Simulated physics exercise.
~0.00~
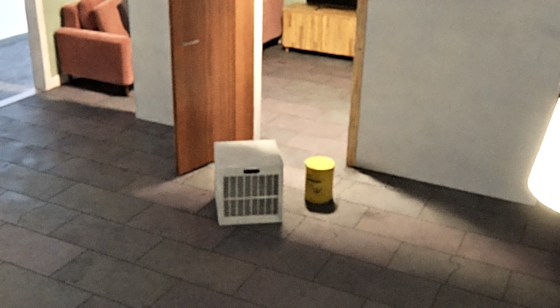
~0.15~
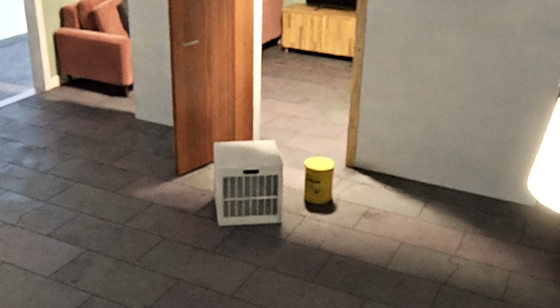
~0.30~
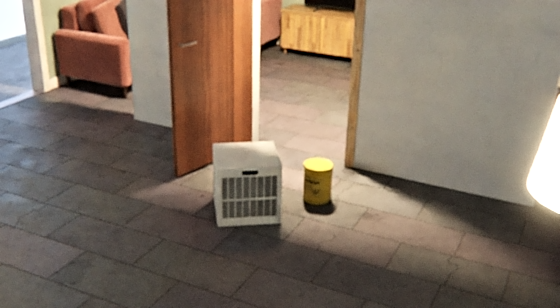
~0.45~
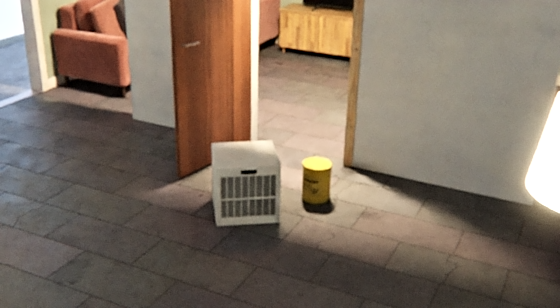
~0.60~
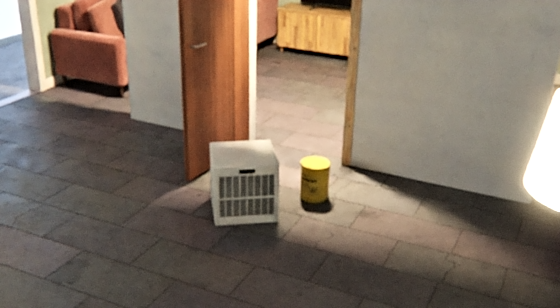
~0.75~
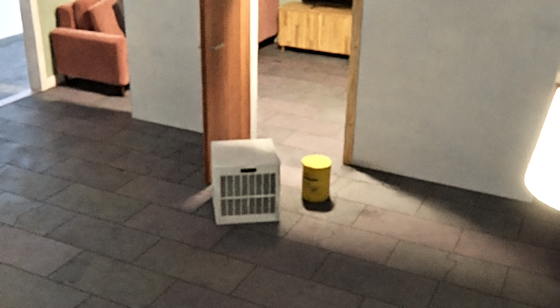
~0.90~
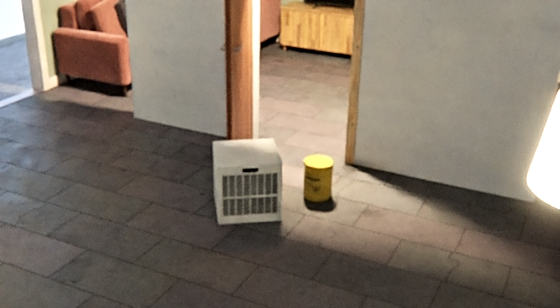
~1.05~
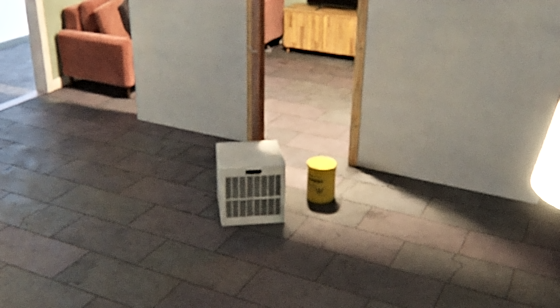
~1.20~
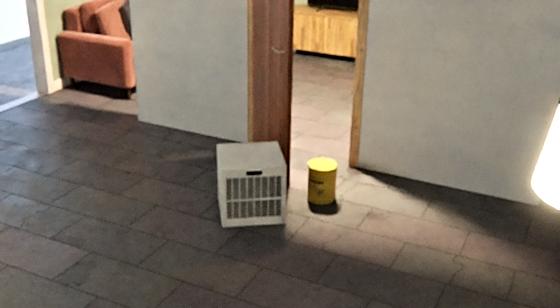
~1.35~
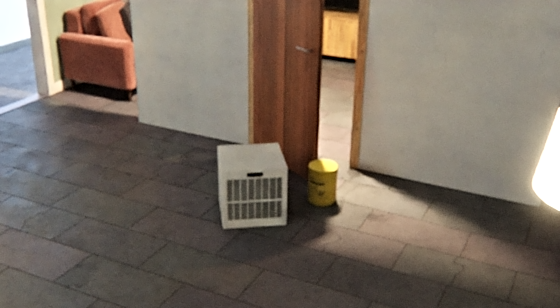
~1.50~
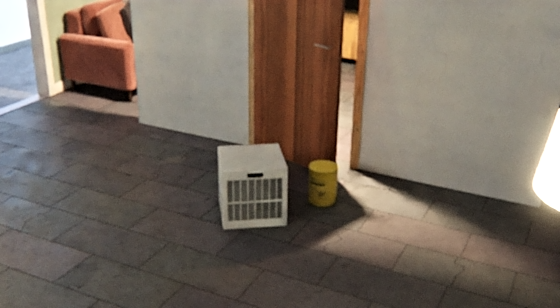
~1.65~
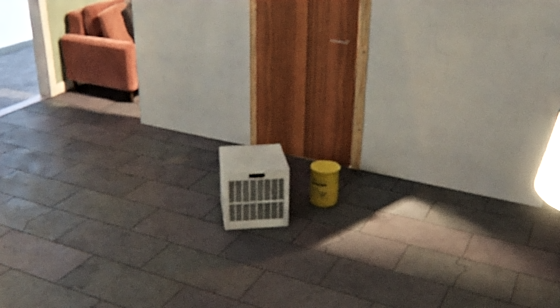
A wooden door, standing wide open behind a white chest and a yellow pail on a dark tiled floor, swings steadily toward its frame, passing behind both objects without moving them, and ends fully shut in the doorway.
